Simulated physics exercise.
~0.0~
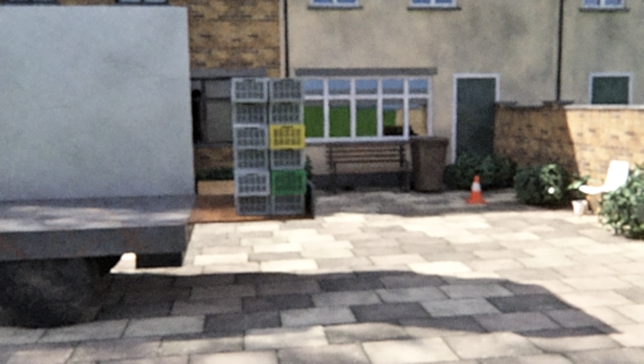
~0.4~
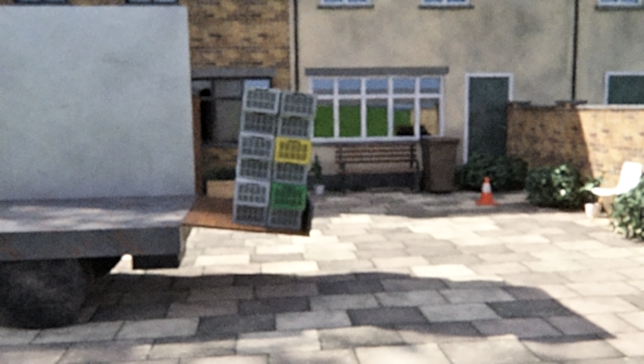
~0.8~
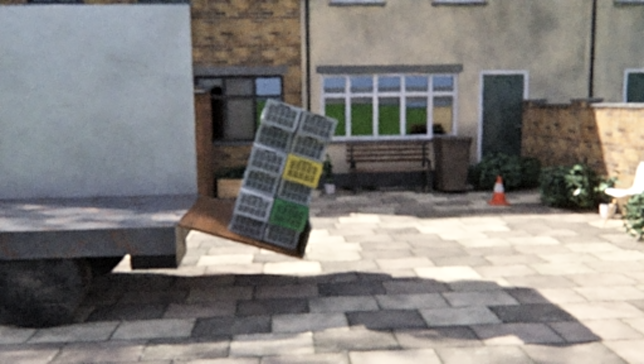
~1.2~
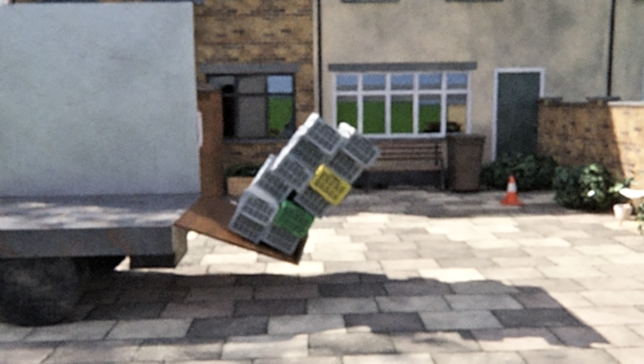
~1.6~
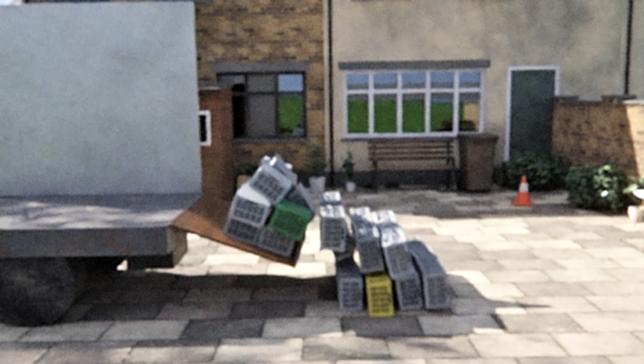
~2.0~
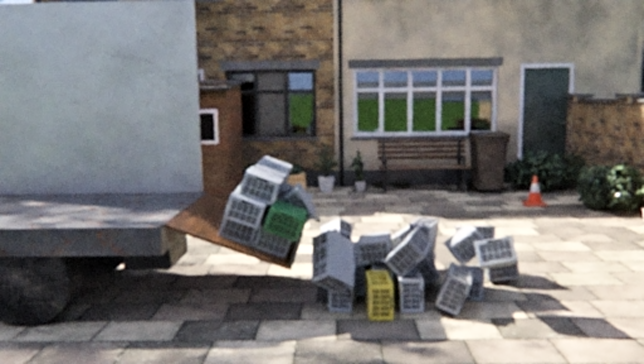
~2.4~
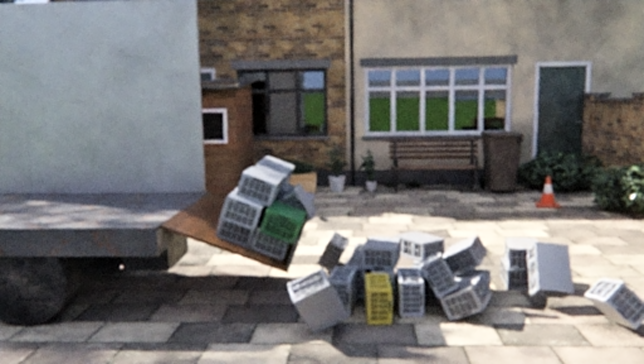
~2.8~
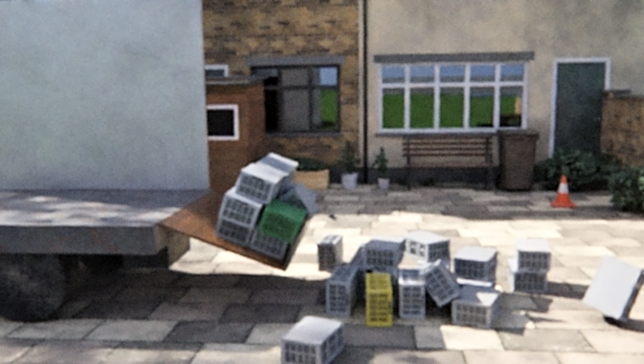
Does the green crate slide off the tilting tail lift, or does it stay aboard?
The green crate stays aboard. It ends up leaning with a few grey crates on the sloping tail lift while the others lie scattered on the paving.
